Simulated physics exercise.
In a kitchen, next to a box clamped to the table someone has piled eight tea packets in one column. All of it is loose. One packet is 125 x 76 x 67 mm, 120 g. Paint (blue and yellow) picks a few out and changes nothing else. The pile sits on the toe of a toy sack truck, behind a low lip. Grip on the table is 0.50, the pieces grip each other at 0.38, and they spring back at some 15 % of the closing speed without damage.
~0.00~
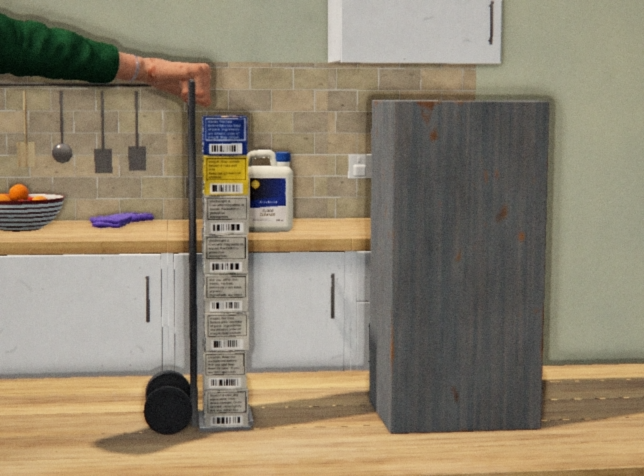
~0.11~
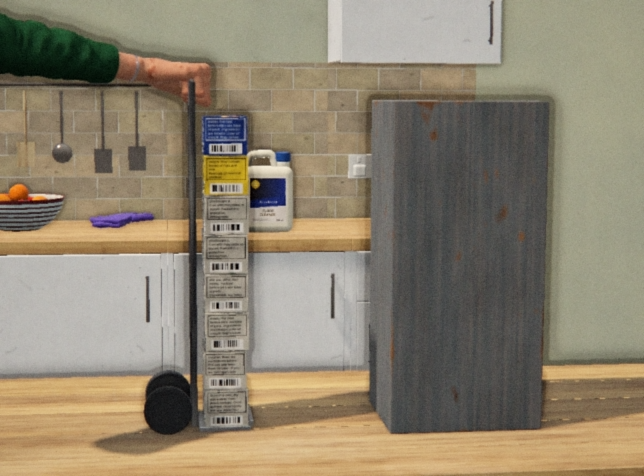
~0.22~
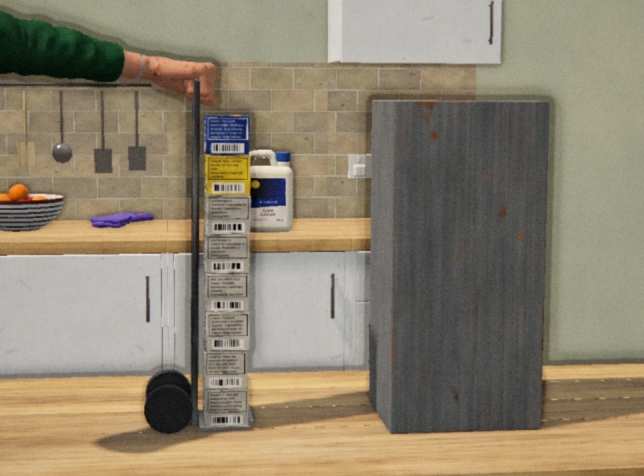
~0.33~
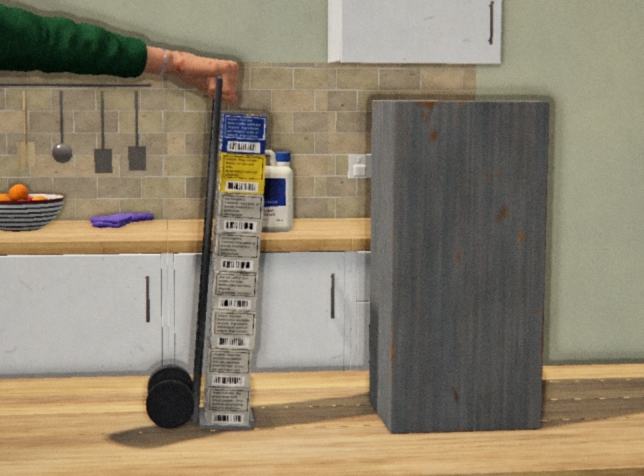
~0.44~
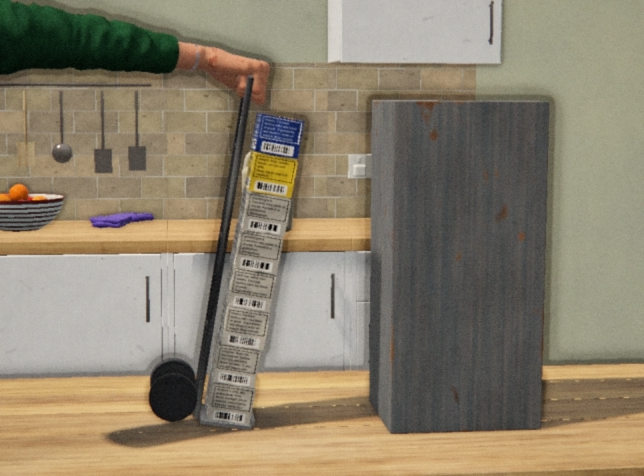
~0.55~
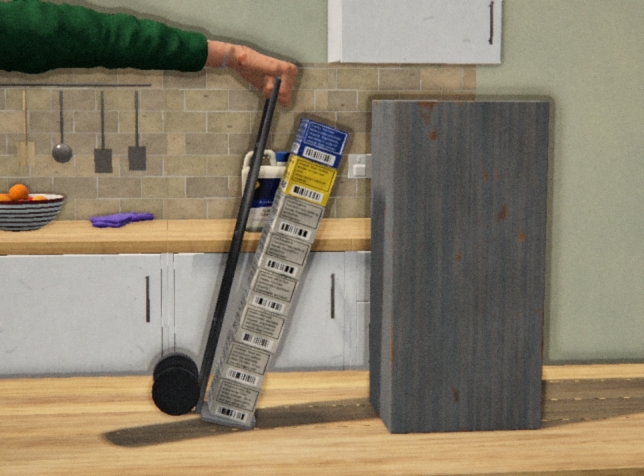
The footage shows a hand in a green sleeve holding the top of a toy sack truck with a tall stack of packets, then tilting it rightward toward a gray block while the stack leans further than the frame.
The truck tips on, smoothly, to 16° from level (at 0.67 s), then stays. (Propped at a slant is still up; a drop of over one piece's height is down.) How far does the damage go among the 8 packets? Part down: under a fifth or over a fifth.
The part is less than a fifth.
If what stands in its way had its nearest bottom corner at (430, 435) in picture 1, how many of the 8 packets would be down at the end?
In that case 7.
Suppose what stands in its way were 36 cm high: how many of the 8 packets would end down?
Then 1.
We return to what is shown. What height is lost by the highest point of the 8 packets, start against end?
Roughly 1 cm.
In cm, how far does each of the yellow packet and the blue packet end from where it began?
About: Yellow 24, blue 22.
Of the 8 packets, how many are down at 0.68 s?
At that moment 0.
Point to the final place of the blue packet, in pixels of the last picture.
At about (354, 150).
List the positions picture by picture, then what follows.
In the first frame (places mark the middle of the side facing us), truck frame (192, 153) 0° forward; blue packet (226, 136); yellow packet (226, 176); nothing disturbed.
In the second frame, truck frame (192, 153) 0° forward; blue packet (226, 136).
In the third frame, truck frame (196, 151) 1° forward; blue packet (228, 136).
In the fourth frame, truck frame (215, 149) 4° forward; blue packet (245, 135) leaning 4°; yellow packet (243, 174) leaning 4°; steepest lean 4°, the packet at (229, 407); 8 disturbed, none down.
In the fifth frame, truck frame (239, 147) 9° forward; blue packet (280, 136) leaning 10°; yellow packet (273, 176) leaning 10°; 8 disturbed, none down.
In the sixth frame, truck frame (262, 147) 14° forward; blue packet (324, 144) leaning 19°; yellow packet (311, 182) leaning 19°; 8 disturbed, none down.
After 0.61 s, none of the 8 packets down, 8 disturbed; yellow packet leaning 25°, 24 mm lower; blue packet leaning 25°, 30 mm lower.
After 0.68 s, none of the 8 packets down, 8 disturbed; yellow packet leaning 31°, 41 mm lower; blue packet leaning 27°, 25 mm lower.
At rest (1.7 s), none of the 8 packets down, 8 disturbed; yellow packet leaning 31°, 38 mm lower; blue packet leaning 31°, 27 mm lower. That is 0 per cent. As the last picture would show them, middles, yellow packet near (354, 195), blue packet near (354, 150).
